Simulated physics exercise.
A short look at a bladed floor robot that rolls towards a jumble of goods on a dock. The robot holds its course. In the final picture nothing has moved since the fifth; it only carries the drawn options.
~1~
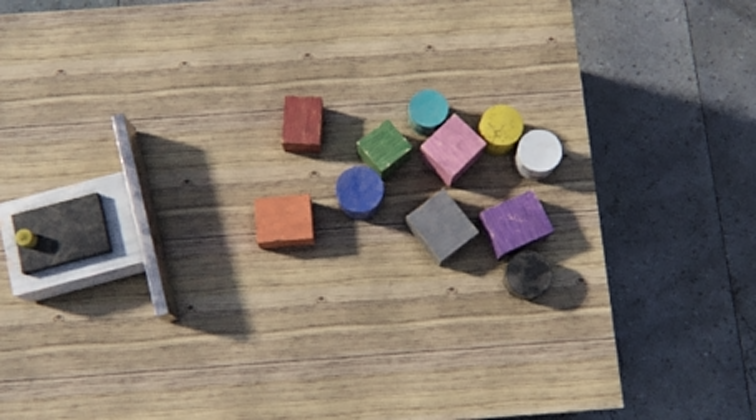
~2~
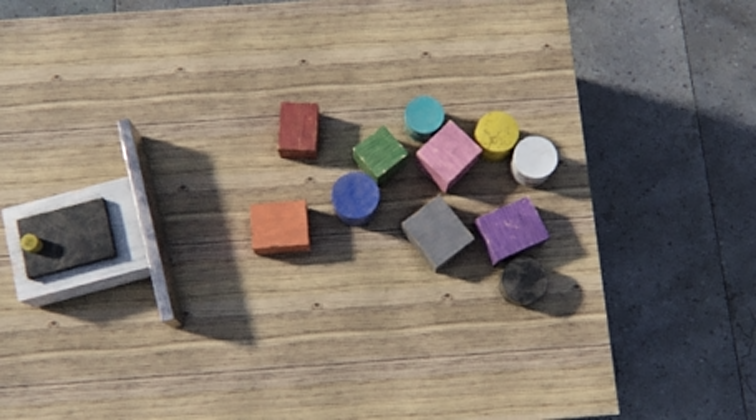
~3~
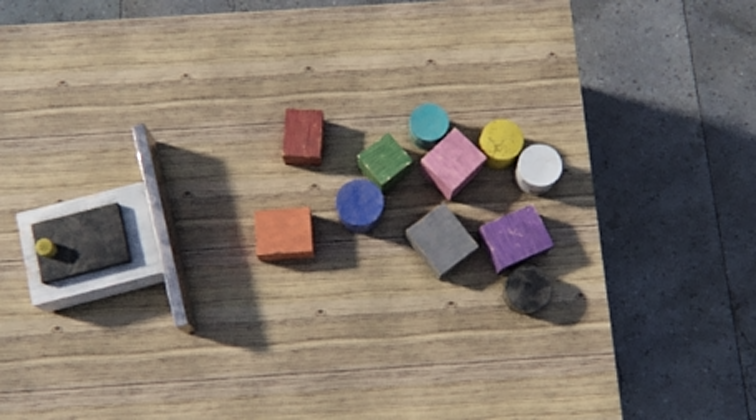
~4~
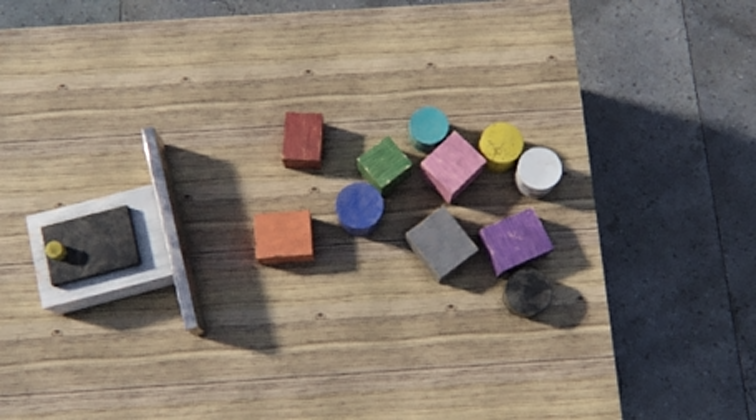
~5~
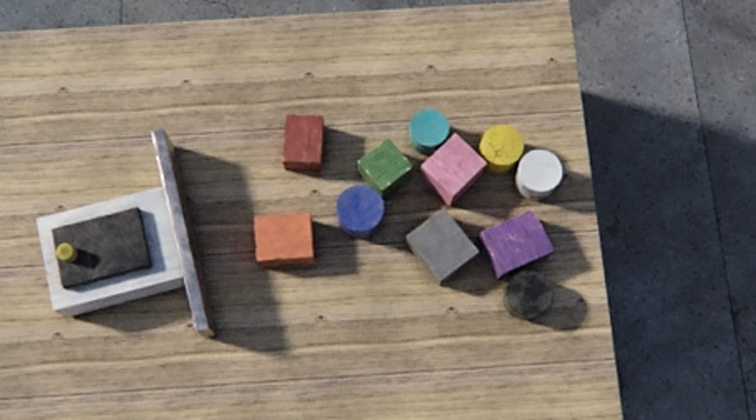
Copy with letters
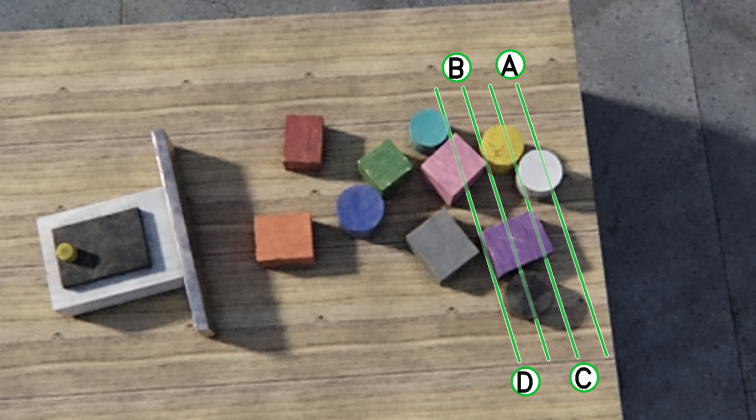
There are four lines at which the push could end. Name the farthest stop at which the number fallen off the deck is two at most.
Stop at B.
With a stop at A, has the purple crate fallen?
By then, yes.
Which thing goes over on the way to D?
The purple crate goes over.
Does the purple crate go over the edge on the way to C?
Yes.
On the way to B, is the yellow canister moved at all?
By then, yes.
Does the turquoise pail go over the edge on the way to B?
No.
On the copy, A at (560, 215); B at (504, 219); C at (532, 217); D at (476, 220).
On B. First, robot (227, 238); green crate (390, 166); orange crate (336, 232).
Then, robot (345, 231); purple crate (560, 246); yellow canister (527, 115).
Finally, robot (437, 225); purple crate over the edge; white pail (590, 151); one fallen.
By contrast, A drops six; C drops four; D is within the limit but short.
